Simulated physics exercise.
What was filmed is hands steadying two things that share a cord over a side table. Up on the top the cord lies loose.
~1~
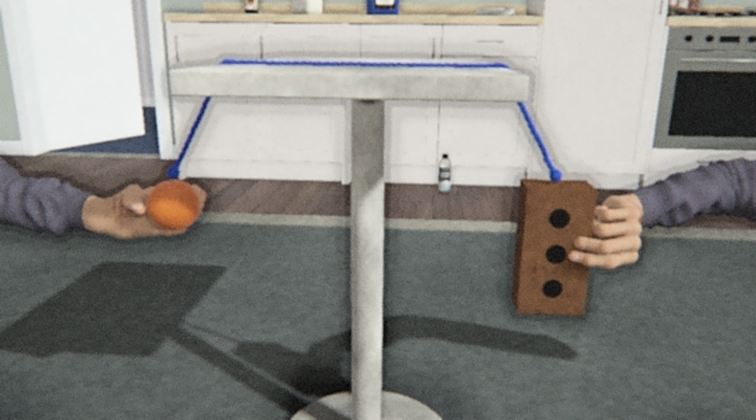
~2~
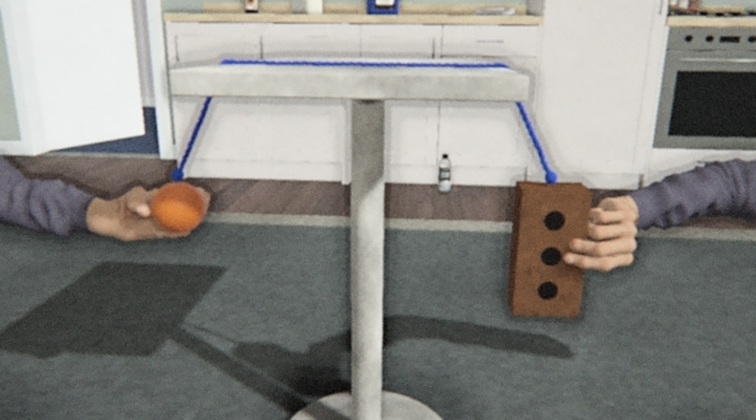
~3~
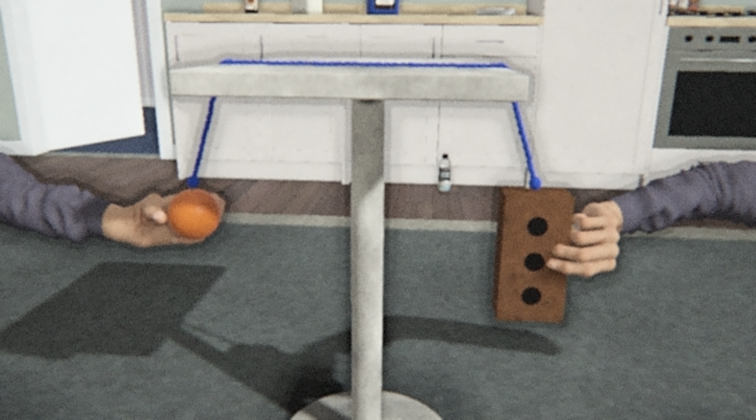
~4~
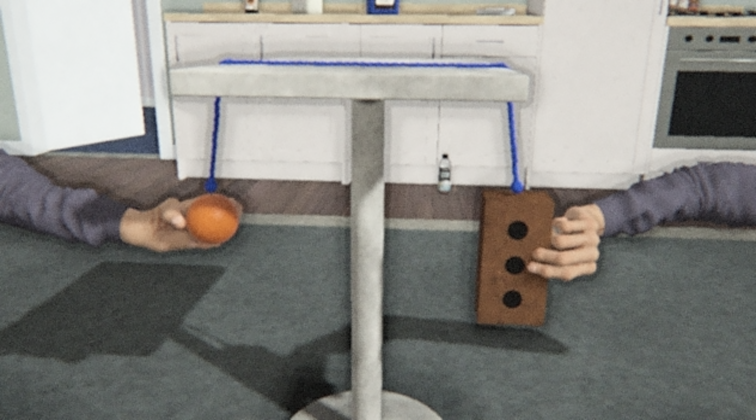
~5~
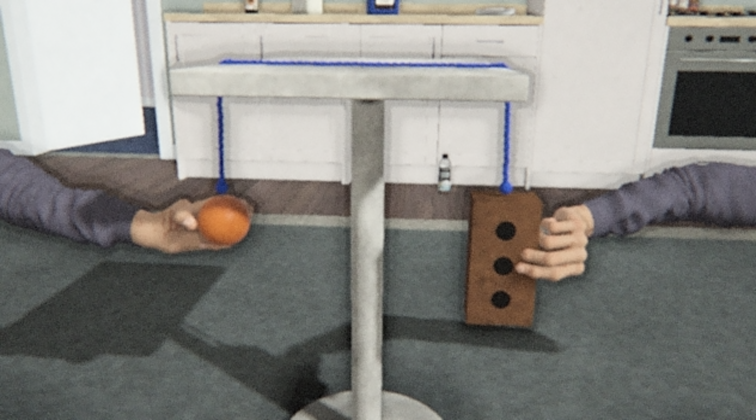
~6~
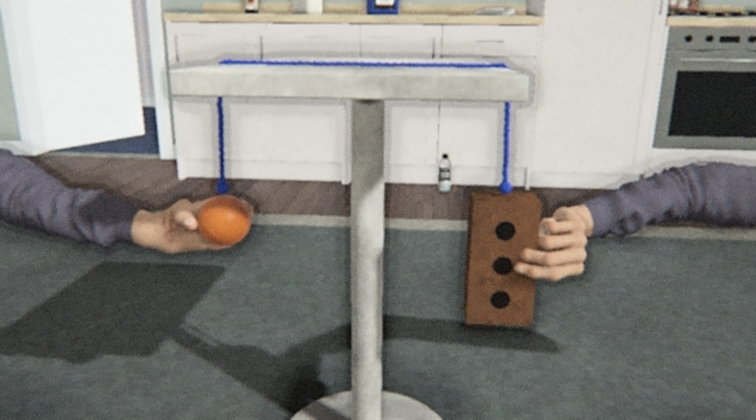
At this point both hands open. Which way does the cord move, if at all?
It gives way on the right.
Then, 0.60 s on from there, left orange pulled up onto the top; right brick down on the floor.
Then, 1.14 s on from there, left orange down on the floor; right brick down on the floor.
In the end, left orange down on the floor; right brick down on the floor. The cord runs down on the right.
